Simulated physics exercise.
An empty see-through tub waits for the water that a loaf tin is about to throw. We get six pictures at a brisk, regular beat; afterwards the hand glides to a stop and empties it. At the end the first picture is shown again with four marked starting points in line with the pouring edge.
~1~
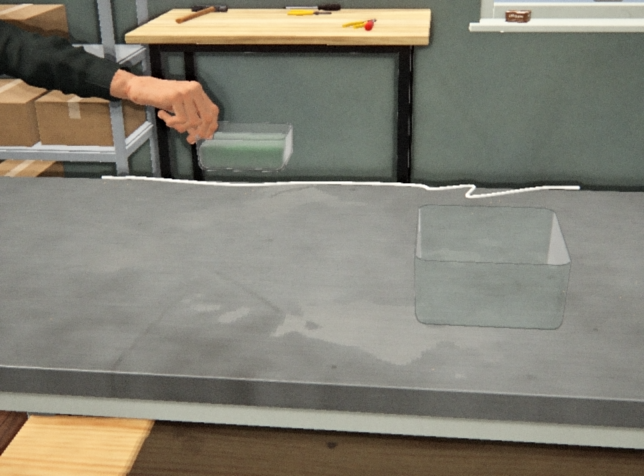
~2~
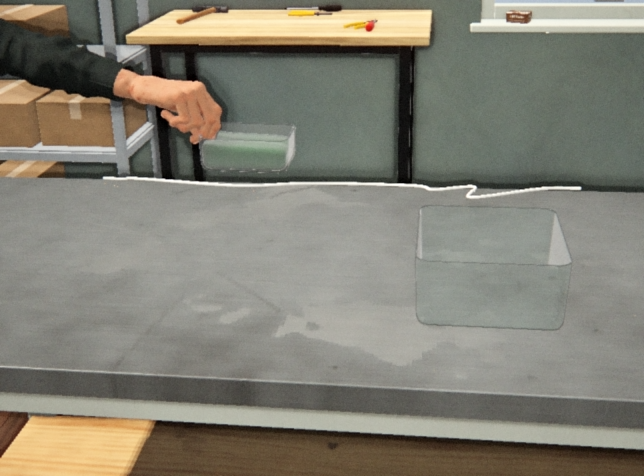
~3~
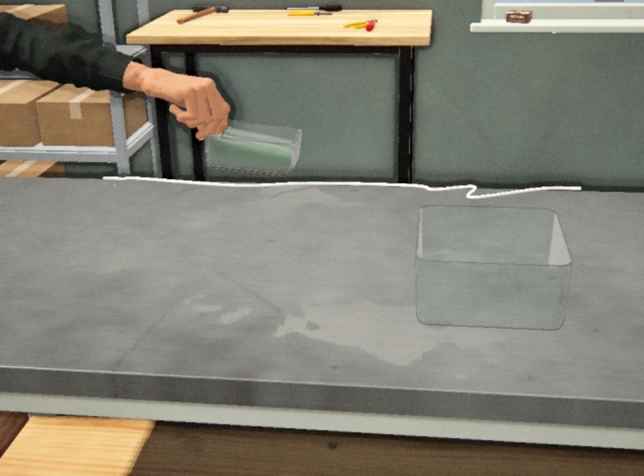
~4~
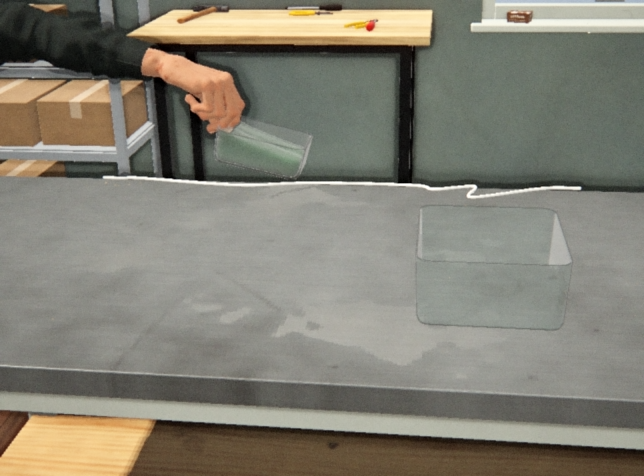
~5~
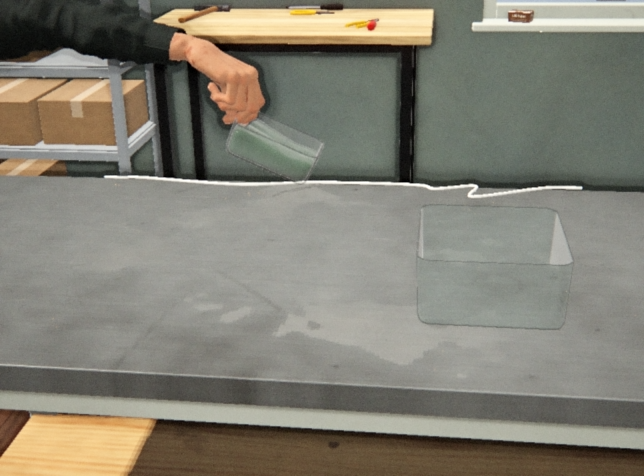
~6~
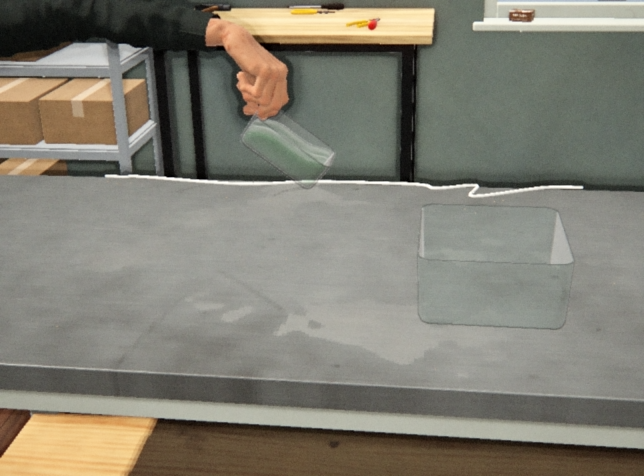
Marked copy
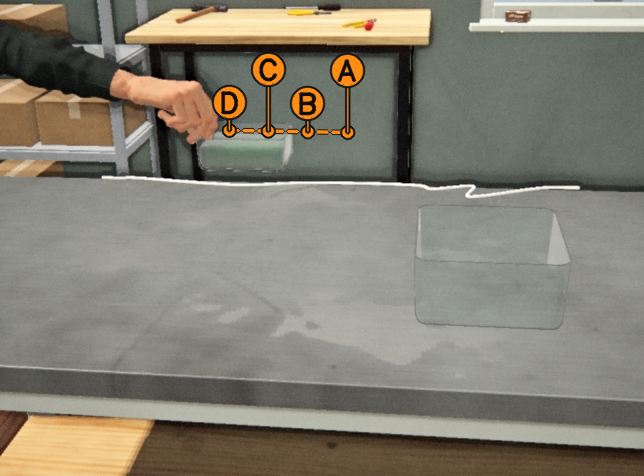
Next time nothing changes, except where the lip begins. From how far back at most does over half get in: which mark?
B is the one.
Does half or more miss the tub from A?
No.
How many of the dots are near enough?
Two of the four.
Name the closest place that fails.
The answer is C.
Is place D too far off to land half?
Yes, that goes wrong.
On the marked copy, A at (347, 132); B at (307, 131); C at (268, 131); D at (229, 130).
If A is chosen, about 83 % lands in the tub, 4 % falls short and 13 % goes beside or beyond.
If B is chosen, about 76 % lands in the tub, 15 % falls short and 9 % goes beside or beyond.
If C is chosen, about 5 % lands in the tub, 91 % falls short and 3 % goes beside or beyond.
If D is chosen, about 0 % lands in the tub, 100 % falls short.
